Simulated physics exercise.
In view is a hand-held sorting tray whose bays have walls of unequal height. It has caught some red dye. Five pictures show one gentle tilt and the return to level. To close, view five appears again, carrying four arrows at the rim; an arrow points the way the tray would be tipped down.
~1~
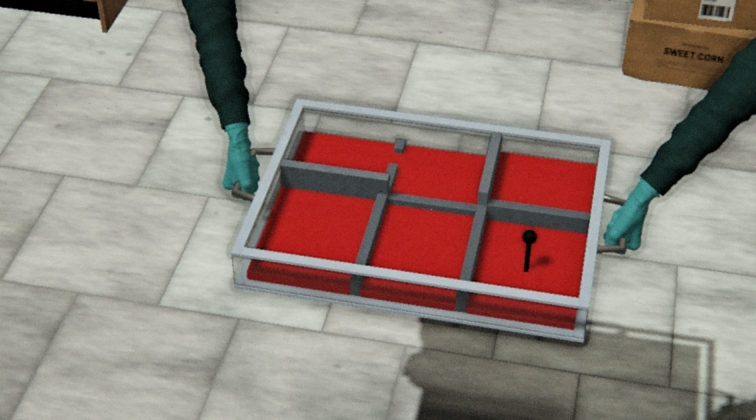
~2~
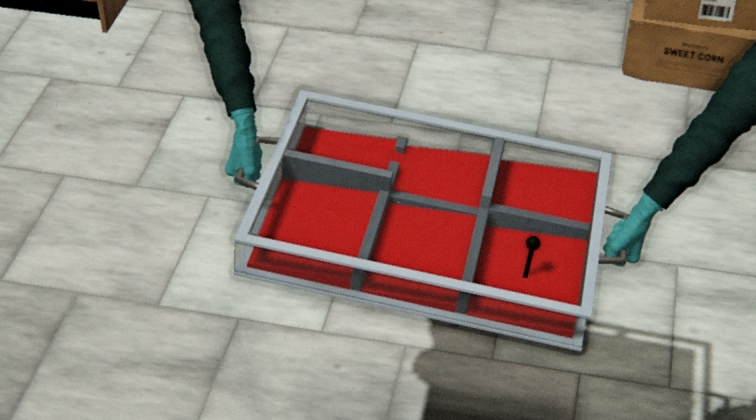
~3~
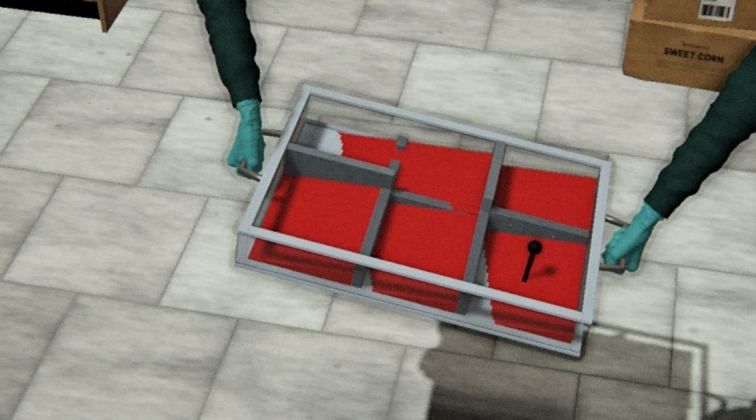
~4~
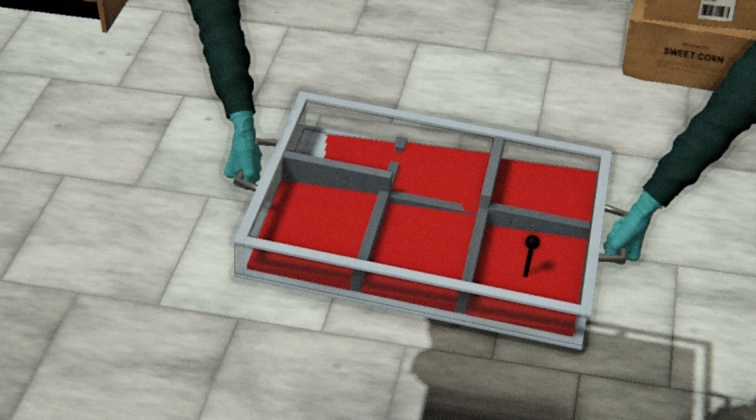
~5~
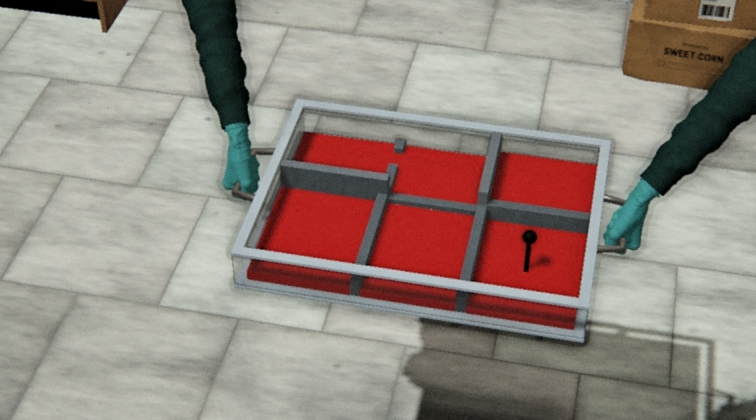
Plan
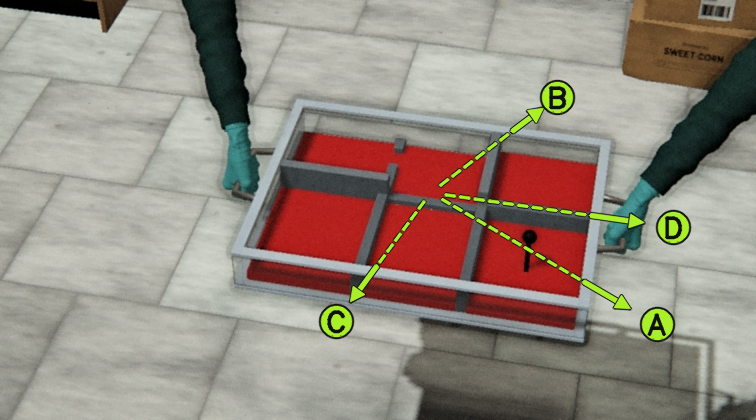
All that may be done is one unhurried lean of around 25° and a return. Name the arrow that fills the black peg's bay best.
It is D.
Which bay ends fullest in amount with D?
That is the front right bay.
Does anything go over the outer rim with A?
Yes, some is lost.
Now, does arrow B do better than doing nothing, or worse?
Arrow B is worse.
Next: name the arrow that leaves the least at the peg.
That is arrow B.
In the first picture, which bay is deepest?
The back right bay.
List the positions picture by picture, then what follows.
In the first picture, the tray is level; deepest in the back right bay, at (541, 186), shallowest in the front right; black peg at (530, 237).
The second picture shows tipped about 5° down to the right; no wall is crossed.
The third picture shows tipped about 9° down to the right; liquid runs over the wall between the front middle and back middle bays; black peg at (535, 248).
The fourth picture shows tipped about 4° down to the right; liquid runs over the wall between the front middle and back middle bays.
In the fifth picture, the tray is level; deepest in the back right bay, at (541, 186), shallowest in the front right; black peg at (530, 237).
On the marked copy, A ends at (625, 306); B ends at (539, 111); C ends at (353, 297); D ends at (638, 222).
Choosing A, about 30 % of the liquid ends in the peg's bay; about 50 % goes over the rim.
Choosing B, about 6 % of the liquid ends in the peg's bay; about 34 % goes over the rim.
Choosing C, about 12 % of the liquid ends in the peg's bay; about 18 % goes over the rim.
Choosing D, about 39 % of the liquid ends in the peg's bay; nothing spills.
